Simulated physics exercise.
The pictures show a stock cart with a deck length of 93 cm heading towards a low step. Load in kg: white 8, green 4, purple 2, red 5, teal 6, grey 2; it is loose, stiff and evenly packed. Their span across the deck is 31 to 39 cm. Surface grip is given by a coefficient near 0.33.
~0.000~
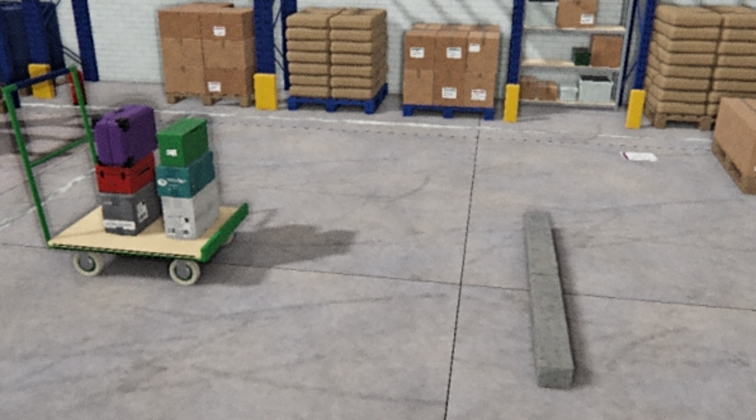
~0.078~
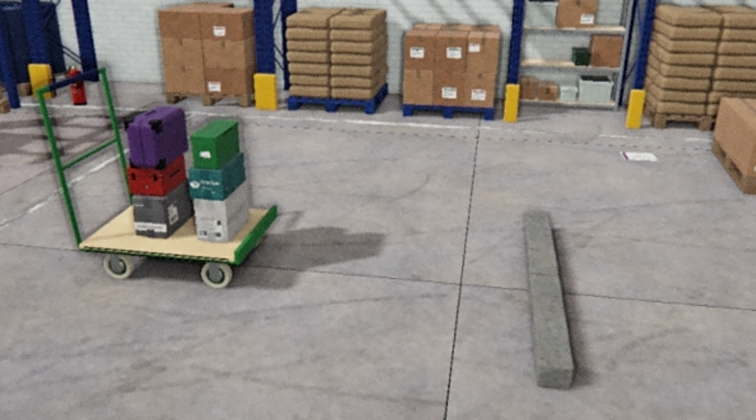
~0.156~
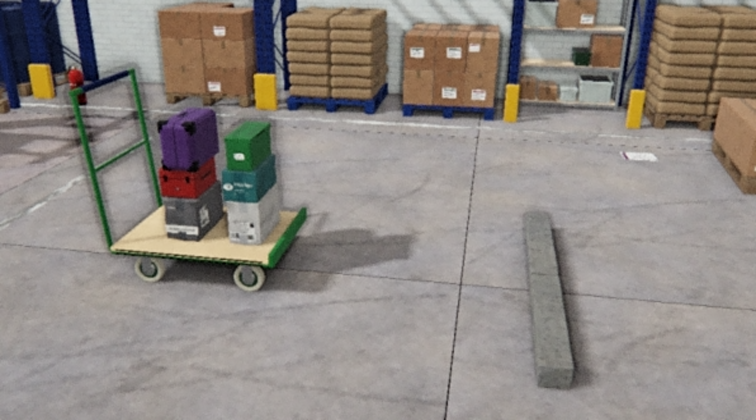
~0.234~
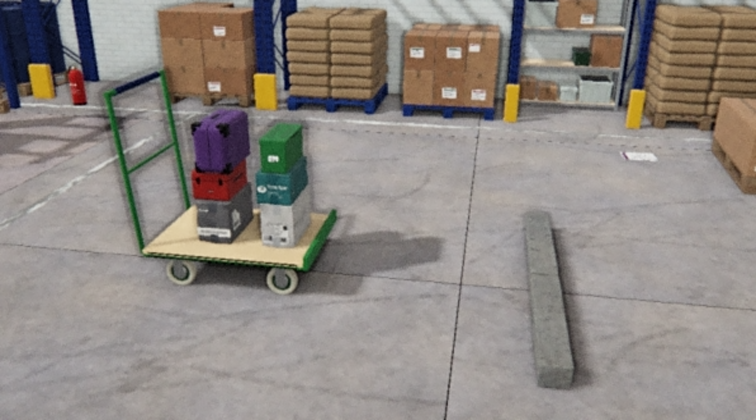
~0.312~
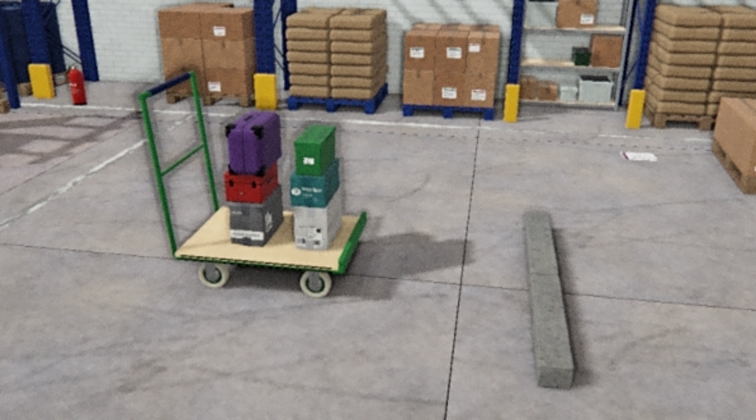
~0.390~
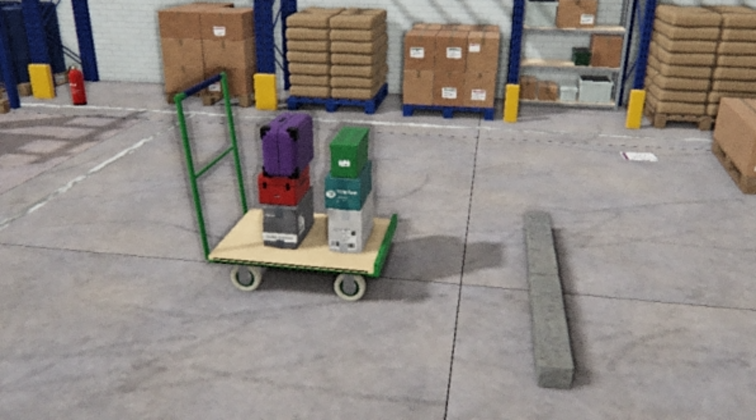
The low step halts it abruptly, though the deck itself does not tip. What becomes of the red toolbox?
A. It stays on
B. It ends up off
B.
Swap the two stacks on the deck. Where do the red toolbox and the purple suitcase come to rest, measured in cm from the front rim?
Rest positions - red: 160 past; purple: 200 past.
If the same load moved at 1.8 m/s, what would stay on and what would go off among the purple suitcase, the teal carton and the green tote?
In that case purple off, teal off, green off.
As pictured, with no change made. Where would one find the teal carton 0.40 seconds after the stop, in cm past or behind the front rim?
Roughly 55 cm beyond the front rim.
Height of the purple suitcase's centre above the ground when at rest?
Its centre ends some 15 cm up.
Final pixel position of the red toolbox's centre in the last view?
Roughly pixel (664, 286).
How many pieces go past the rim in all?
All told, the number is 5.
Impact comes at 0.75 s.
After 0.90 s the red toolbox is 27 cm behind the rim, tilted 5°, near (505, 196) in the last picture's view.
After 1.15 s the red toolbox is 3 cm behind the rim, tilted 60°, near (552, 194) in the last picture's view.
After 1.55 s the red toolbox is 45 cm past the rim, tilted 80°, near (632, 275) in the last picture's view.
When all is still (2.1 s), past the rim, white parcel, green tote, purple suitcase, red toolbox and teal carton; behind it, grey parcel.
